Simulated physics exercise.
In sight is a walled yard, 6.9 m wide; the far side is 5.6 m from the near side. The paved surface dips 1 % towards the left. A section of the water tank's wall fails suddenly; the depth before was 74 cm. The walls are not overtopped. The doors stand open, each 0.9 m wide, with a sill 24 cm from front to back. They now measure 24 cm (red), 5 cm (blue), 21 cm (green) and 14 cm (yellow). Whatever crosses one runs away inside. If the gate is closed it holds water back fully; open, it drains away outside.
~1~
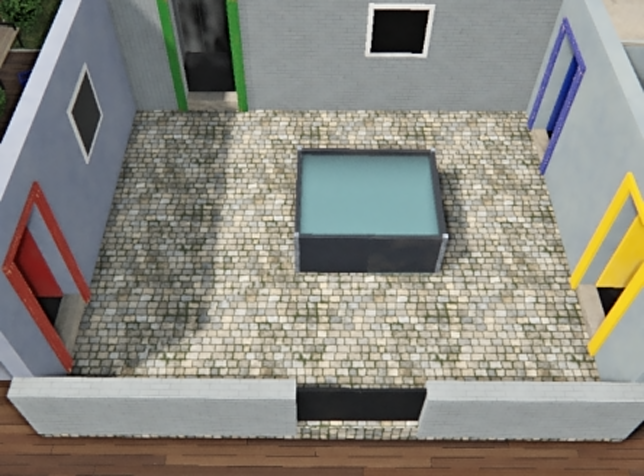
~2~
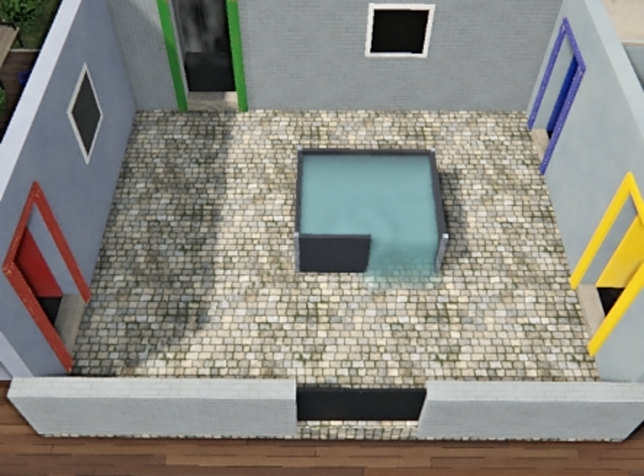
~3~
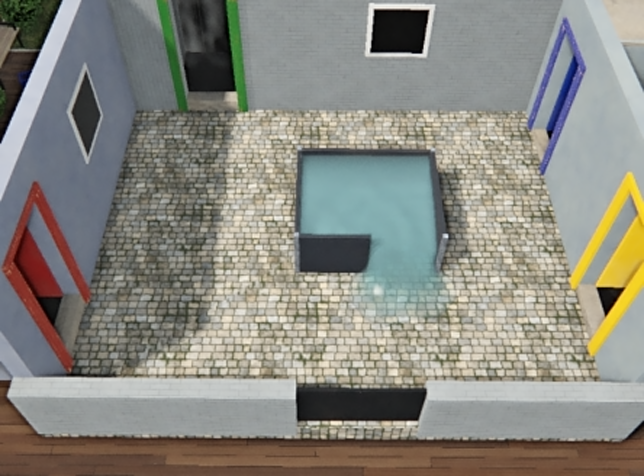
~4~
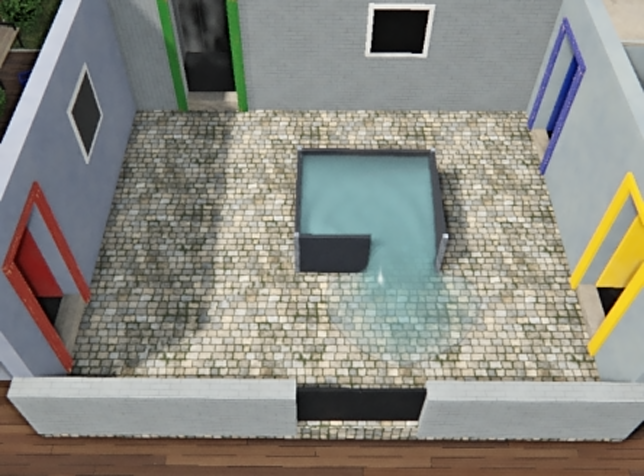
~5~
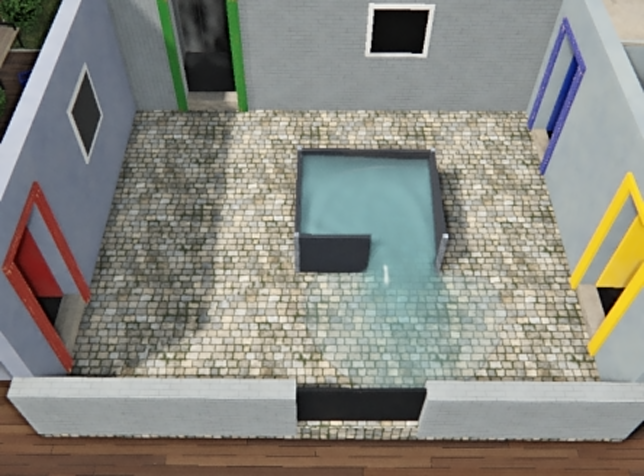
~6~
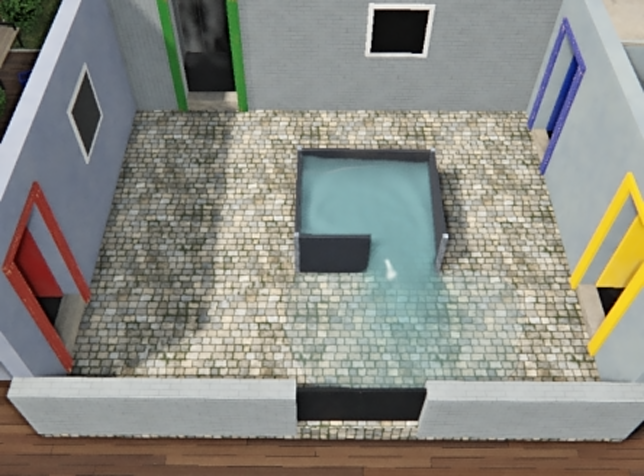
At first, a dark-walled tank of water stands whole in a paved, walled yard with red, green, blue and yellow doorways. Then the right part of its near wall gives way, and water pours through the gap, spreading across the paving towards the low near wall while the tank stays largely full.
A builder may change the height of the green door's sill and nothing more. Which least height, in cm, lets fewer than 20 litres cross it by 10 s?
It would have to be roughly 6 cm high.
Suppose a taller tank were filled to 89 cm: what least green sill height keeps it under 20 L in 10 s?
About 8.5 cm.
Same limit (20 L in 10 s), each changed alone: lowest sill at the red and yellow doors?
About 12.5 cm at red and 11.0 cm at yellow.
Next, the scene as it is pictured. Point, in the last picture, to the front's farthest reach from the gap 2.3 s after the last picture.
Around (59, 408).
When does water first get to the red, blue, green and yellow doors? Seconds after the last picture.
Arrival: Red 1.8 s, blue 2.8 s, green 5.0 s, yellow 0.9 s.
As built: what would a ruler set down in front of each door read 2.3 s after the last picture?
In cm: Red 18, blue 0, green 0, yellow 15.
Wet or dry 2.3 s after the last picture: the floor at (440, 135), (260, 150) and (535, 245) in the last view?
In that order: Not reached, dry, flooded.
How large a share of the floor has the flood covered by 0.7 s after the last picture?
Some 20 per cent of it.
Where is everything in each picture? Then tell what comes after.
The water tank at (368, 195) is whole and still, 74 cm deep; the green door at (207, 64) is dry, in the first frame.
The front is at (374, 289), 0.3 m from the gap at (403, 258); 0.3 m2 of floor is wet, 74 cm left at the back, in the second frame.
The front is at (384, 318), 0.8 m from the gap at (402, 260); 0.9 m2 of floor is wet, 74 cm left at the back, in the third frame.
The gap is at (402, 261), the front 1.4 m out at (387, 357); the back of the water tank holds 70 cm, in the fourth frame.
The gap is at (402, 261), the front 2.0 m out at a hidden place; the back of the water tank holds 63 cm, in the fifth frame.
The front is at a hidden place, 2.2 m from the gap at (402, 261); 5.0 m2 of floor is wet, 62 cm left at the back; the green door at (207, 64), 4.6 m from the gap, is still 4.0 m from the nearest water, in the sixth frame.
Then, 0.7 s after the last picture water covers 20 % of the floor, deepest (38 cm) near (417, 396); it has not reached the green door.
Then, 2.3 s after the last picture water covers 45 % of the floor, deepest (28 cm) near (577, 410); it has not reached the green door.
Then, 9.3 s after the last picture water covers 95 % of the floor, deepest (14 cm) near (118, 185); 10 cm at the green door, 0 litres in over its 21 cm sill.
At the green door as built, the water peaked near 11 cm, 6.9 s after the last picture.
Run again over the same 10 s with other heights there, 28 litres in over 5.5 cm, 9 litres over 7.5 cm. The limit of 20 litres is kept from about 6 cm up.
